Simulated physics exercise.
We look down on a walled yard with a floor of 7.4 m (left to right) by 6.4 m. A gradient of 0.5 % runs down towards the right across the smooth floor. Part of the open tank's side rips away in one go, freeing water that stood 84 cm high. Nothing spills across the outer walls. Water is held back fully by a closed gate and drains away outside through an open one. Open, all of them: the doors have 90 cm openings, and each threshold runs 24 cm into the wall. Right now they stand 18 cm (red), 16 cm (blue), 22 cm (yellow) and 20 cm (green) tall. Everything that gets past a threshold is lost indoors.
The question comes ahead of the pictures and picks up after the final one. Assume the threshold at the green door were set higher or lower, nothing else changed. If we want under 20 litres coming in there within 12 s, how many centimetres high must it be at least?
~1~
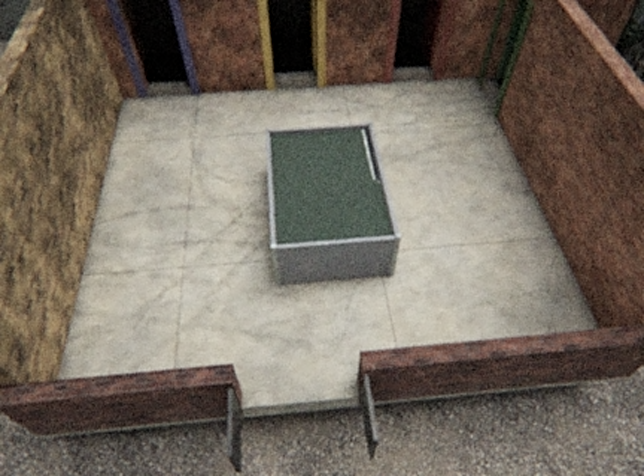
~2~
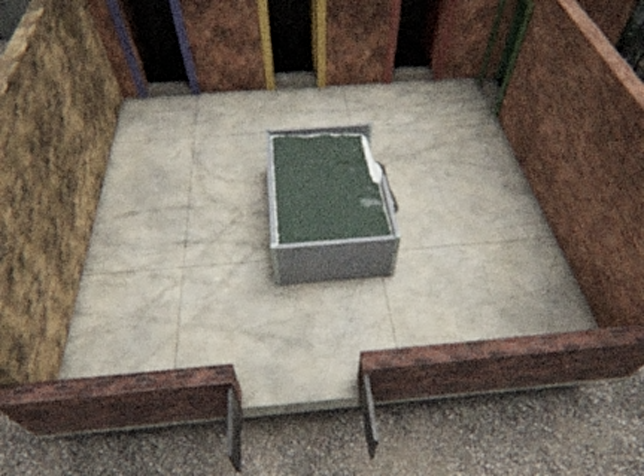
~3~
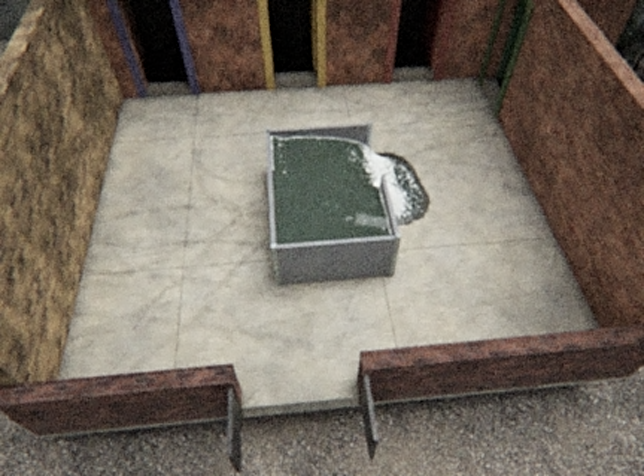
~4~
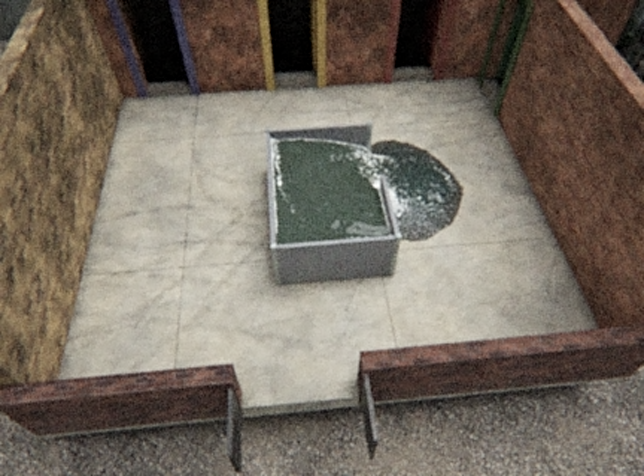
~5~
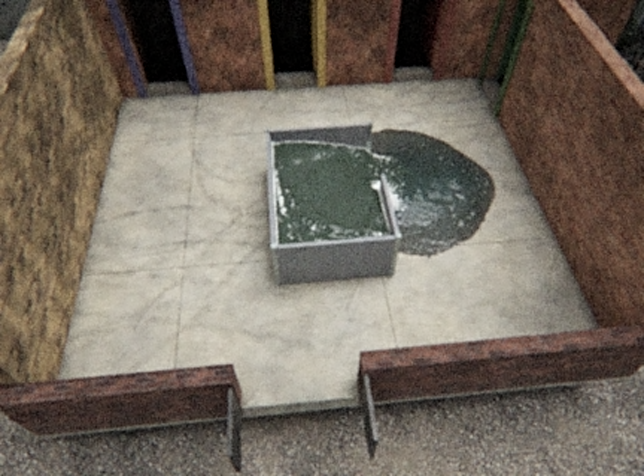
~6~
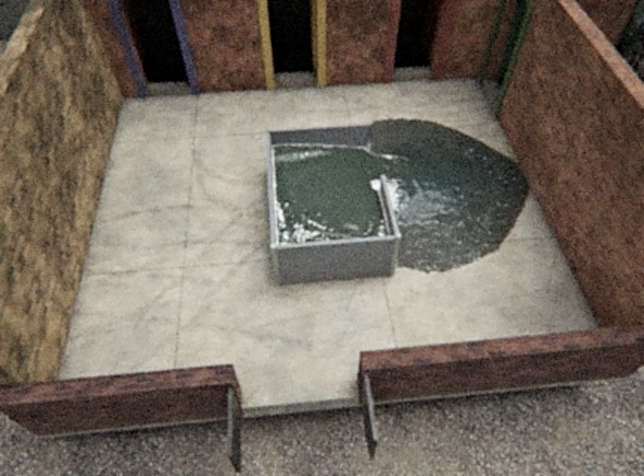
About 26 centimetres.
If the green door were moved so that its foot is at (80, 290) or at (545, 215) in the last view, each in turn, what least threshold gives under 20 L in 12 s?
About 7.5 cm for the first and 26 cm for the second.
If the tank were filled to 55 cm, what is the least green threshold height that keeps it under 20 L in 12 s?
Something near 16 cm should do.
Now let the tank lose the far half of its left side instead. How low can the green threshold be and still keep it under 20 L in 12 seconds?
The answer is some 9.0 cm.
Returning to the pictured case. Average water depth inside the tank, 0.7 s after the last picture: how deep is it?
About 52 cm.
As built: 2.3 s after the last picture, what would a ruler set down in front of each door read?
Red door 18 cm, blue door 0 cm, yellow door 0 cm, green door 28 cm.
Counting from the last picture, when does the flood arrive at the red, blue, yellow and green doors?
So red sees it at 1.0 s, blue at 3.8 s, yellow at 2.6 s and green at 0.5 s.
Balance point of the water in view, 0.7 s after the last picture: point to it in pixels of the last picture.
The water is centred near (385, 201).
Then, 0.7 s after the last picture water covers 25 % of the floor, deepest (42 cm) near (521, 168); 17 cm at the green door, 0 litres in over its 20 cm threshold.
Then, 2.3 s after the last picture water covers 35 % of the floor, deepest (36 cm) near (481, 85); 28 cm at the green door, 28 litres in over its 20 cm threshold.
Then, 11.3 s after the last picture water covers 100 % of the floor, deepest (12 cm) near (263, 273); 8 cm at the green door, 59 litres in over its 20 cm threshold.
At the green door as built, the water peaked near 29 cm, 1.7 s after the last picture.
With a threshold of 22 cm, 43 litres would have come in within the 12 s; with 30 cm, 10 litres. So under 20 litres takes about 26 cm.
